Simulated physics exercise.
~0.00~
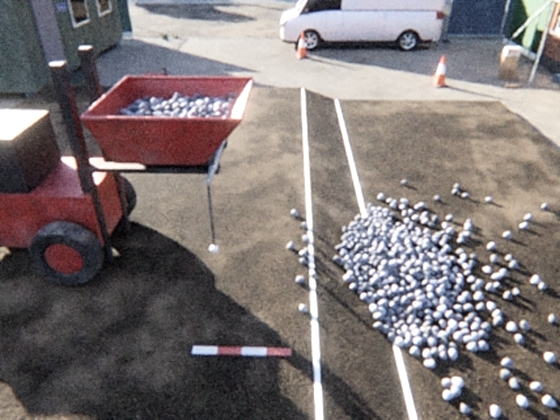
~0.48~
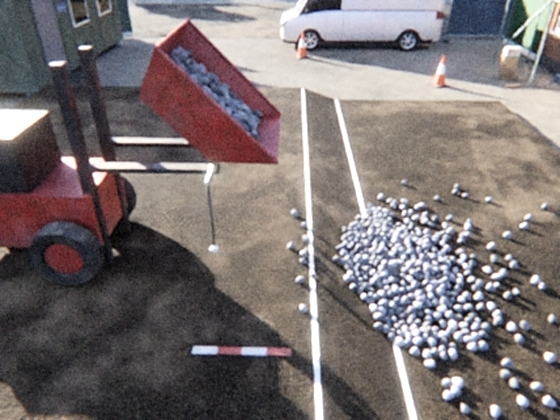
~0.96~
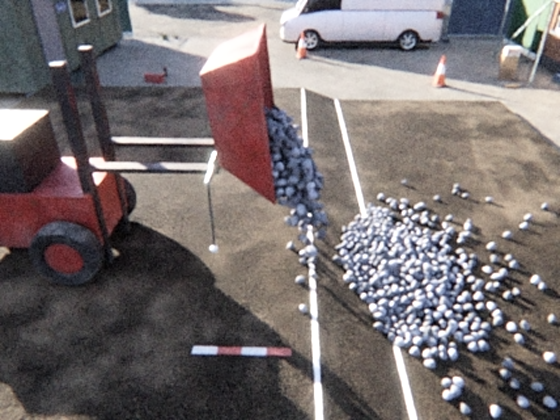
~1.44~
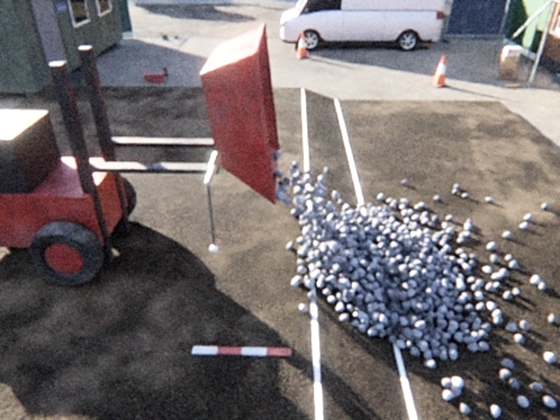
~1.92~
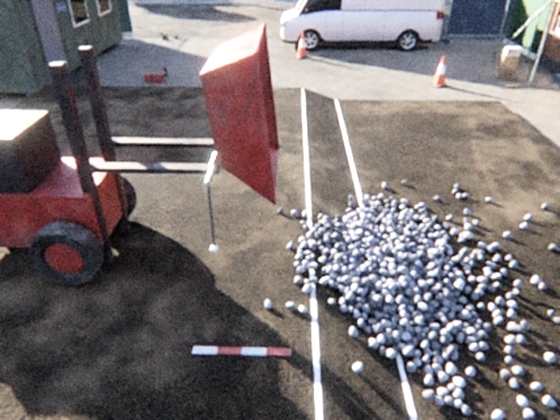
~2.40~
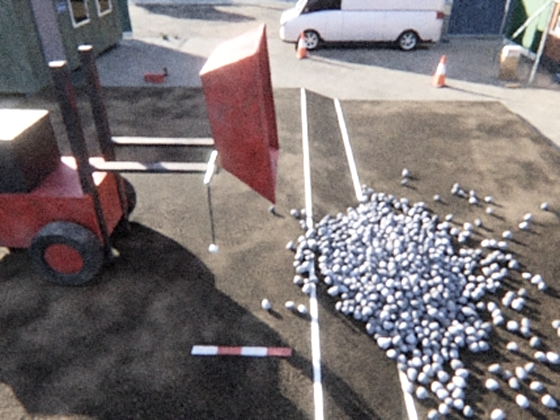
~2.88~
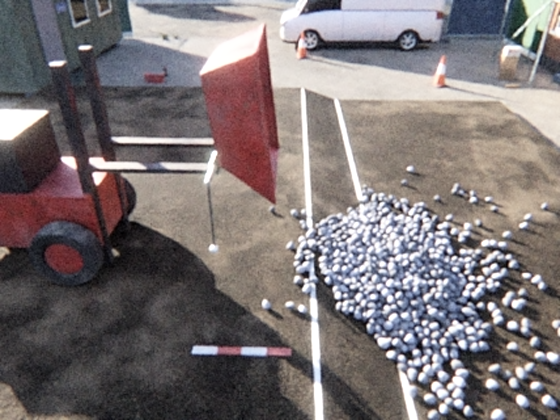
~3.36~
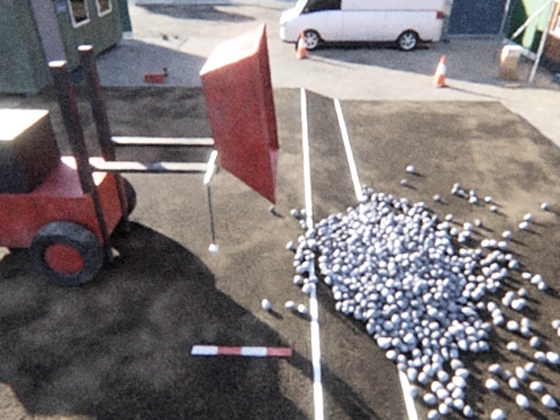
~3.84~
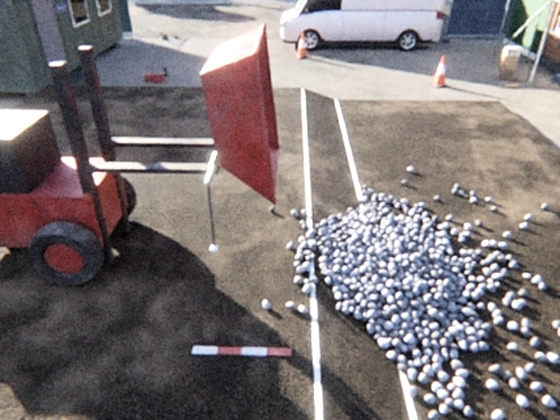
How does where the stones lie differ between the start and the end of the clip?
At the start the stones are split between the raised red skip on the left and a loose pile on the ground to the right. By the end the skip's load has joined that pile, so the stones as a whole lie further right and lower down.
